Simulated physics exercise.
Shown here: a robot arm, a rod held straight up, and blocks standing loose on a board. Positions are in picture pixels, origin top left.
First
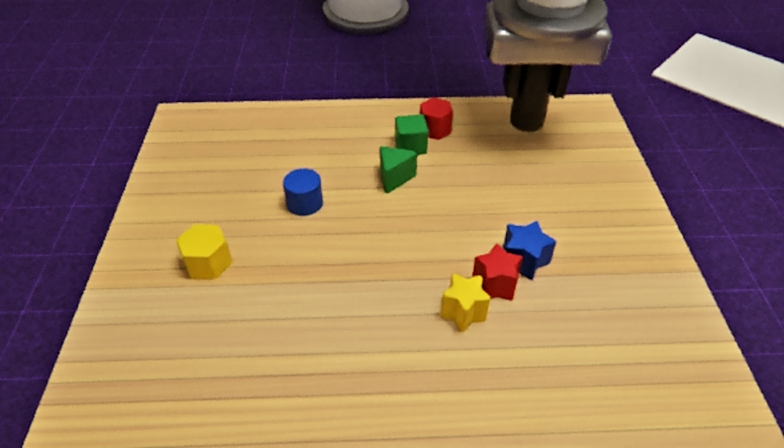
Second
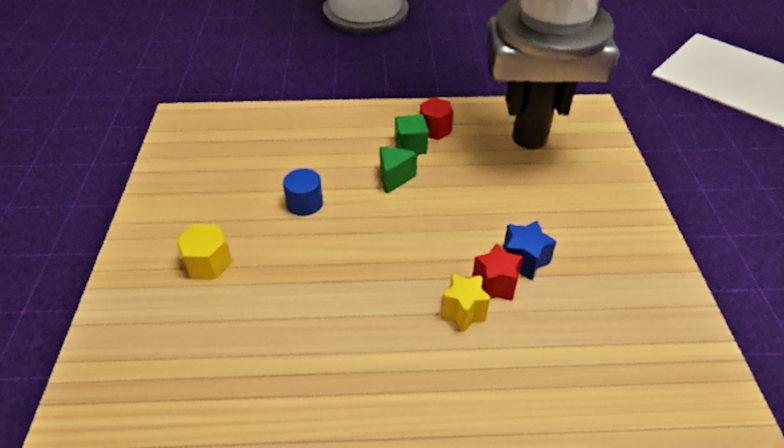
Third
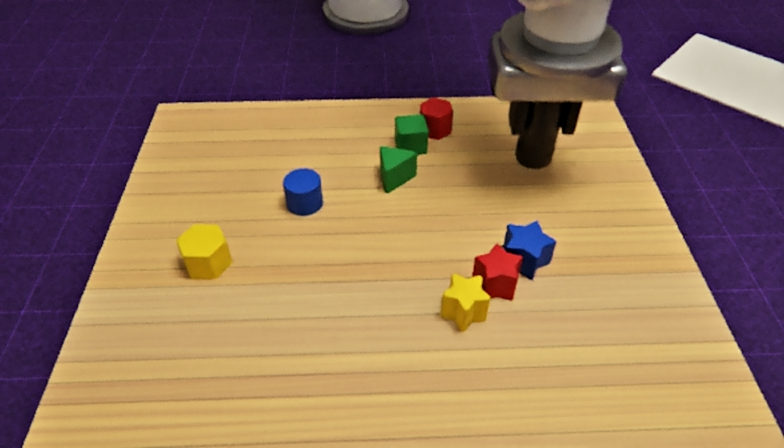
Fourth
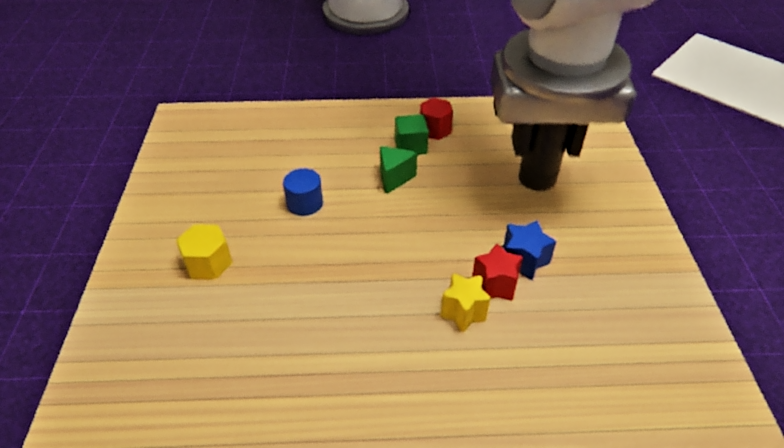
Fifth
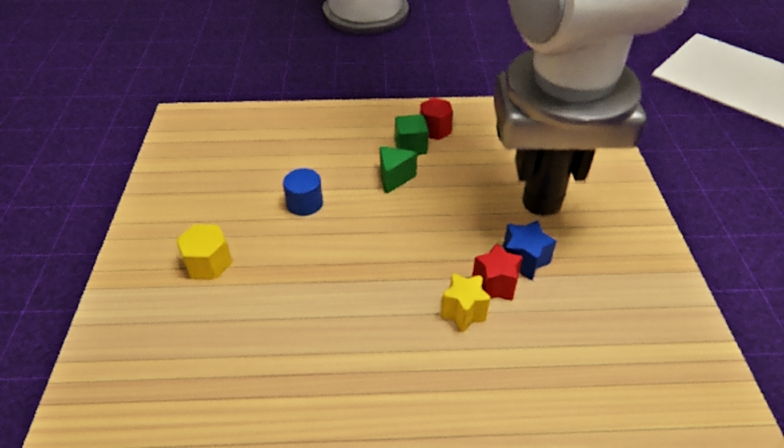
The robot arm moved its upright black rod down the right side of the wooden board, drawing close to the blue star beside the red and yellow ones, while all the blocks stayed still.
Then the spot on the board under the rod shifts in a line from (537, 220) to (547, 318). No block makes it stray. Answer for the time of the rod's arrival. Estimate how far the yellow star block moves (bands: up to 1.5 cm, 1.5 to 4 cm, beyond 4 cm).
Between 1.5 and 4 cm.
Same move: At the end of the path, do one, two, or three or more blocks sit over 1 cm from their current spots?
Put simply, three or more blocks are moved more than 1 cm.
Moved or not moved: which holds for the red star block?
That block gets shifted.
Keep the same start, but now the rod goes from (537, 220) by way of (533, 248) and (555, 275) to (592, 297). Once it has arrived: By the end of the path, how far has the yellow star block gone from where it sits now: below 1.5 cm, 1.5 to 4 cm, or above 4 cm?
Below 1.5 cm.
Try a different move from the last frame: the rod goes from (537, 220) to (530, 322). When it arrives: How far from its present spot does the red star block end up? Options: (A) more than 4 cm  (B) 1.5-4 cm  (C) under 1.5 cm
A
On the path given first. One third of the way, rod at (545, 233); yellow star block at (461, 291); red star block at (491, 272); blue star block at (524, 256), turned 15° clockwise.
Two thirds of the way, rod at (548, 266); yellow star block at (445, 297); red star block at (481, 284), turned 20° clockwise; blue star block at (525, 282), turned 55° clockwise.
At the end, rod at (552, 302); yellow star block at (438, 295); red star block at (478, 295), turned 65° clockwise; blue star block at (519, 316), turned 75° clockwise.
